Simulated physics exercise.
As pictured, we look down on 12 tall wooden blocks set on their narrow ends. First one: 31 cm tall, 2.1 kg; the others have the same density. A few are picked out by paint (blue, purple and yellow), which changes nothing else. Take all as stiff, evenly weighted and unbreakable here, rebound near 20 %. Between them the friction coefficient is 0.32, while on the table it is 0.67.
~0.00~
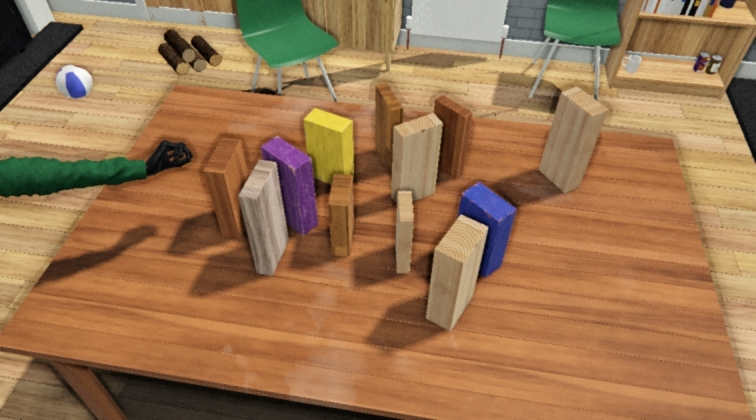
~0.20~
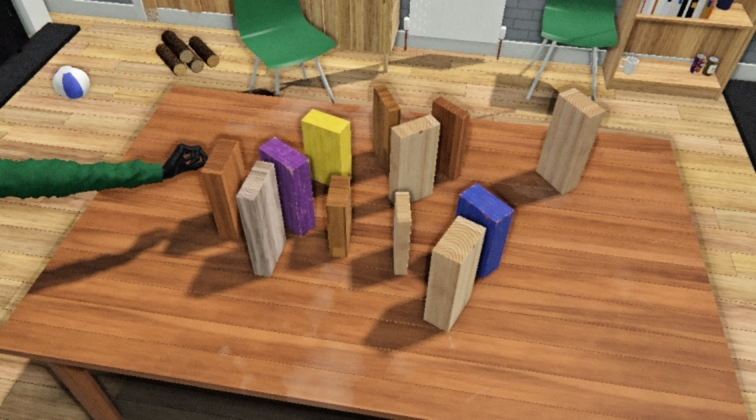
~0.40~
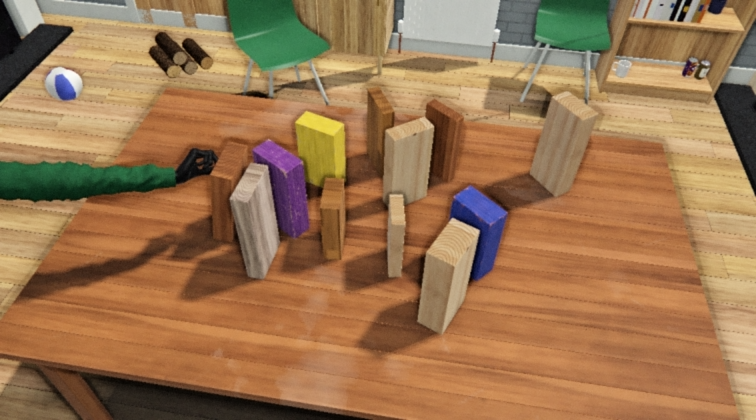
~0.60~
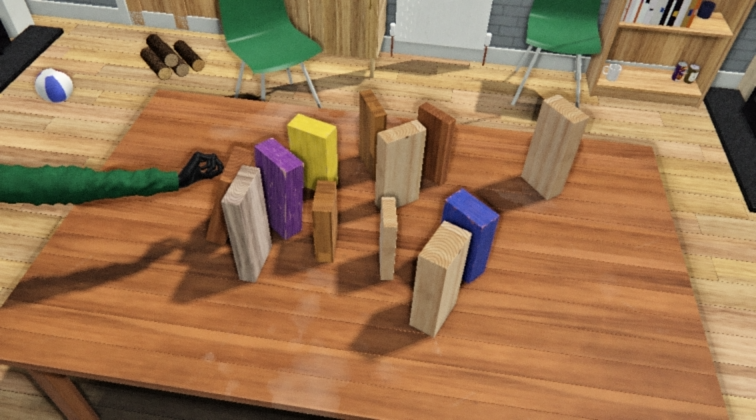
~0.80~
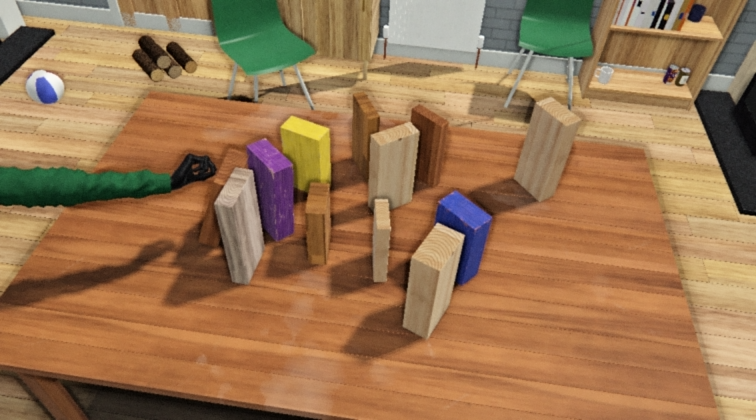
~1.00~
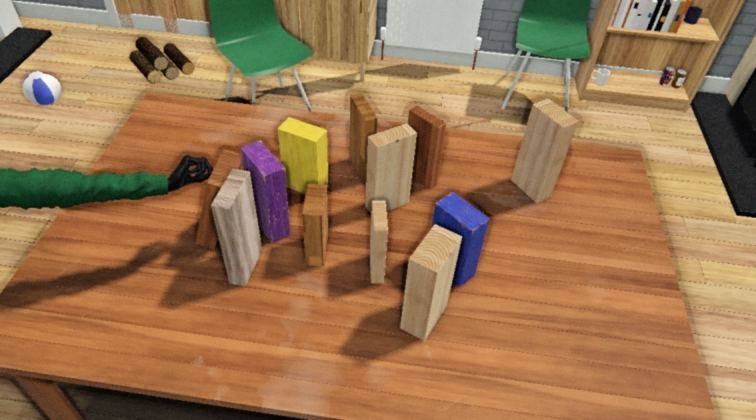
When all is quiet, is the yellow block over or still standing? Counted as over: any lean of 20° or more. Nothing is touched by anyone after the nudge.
Once things settle, it is still standing.
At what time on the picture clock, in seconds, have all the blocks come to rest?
1.0 s or so.
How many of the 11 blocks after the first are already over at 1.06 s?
The tally at that time stands at 0.
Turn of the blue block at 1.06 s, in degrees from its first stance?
Roughly 0°.
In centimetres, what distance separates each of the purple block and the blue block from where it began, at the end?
Result: Purple at 0 cm, blue at 0 cm.
After 1.06 s, none of the 11 other blocks over; yellow block unmoved.
At rest (1.4 s), none of the 11 other blocks over; yellow block unmoved; purple block unmoved; blue block unmoved. Eleven left standing. As the last picture would show them, middles, yellow block near (304, 160), purple block near (266, 194).
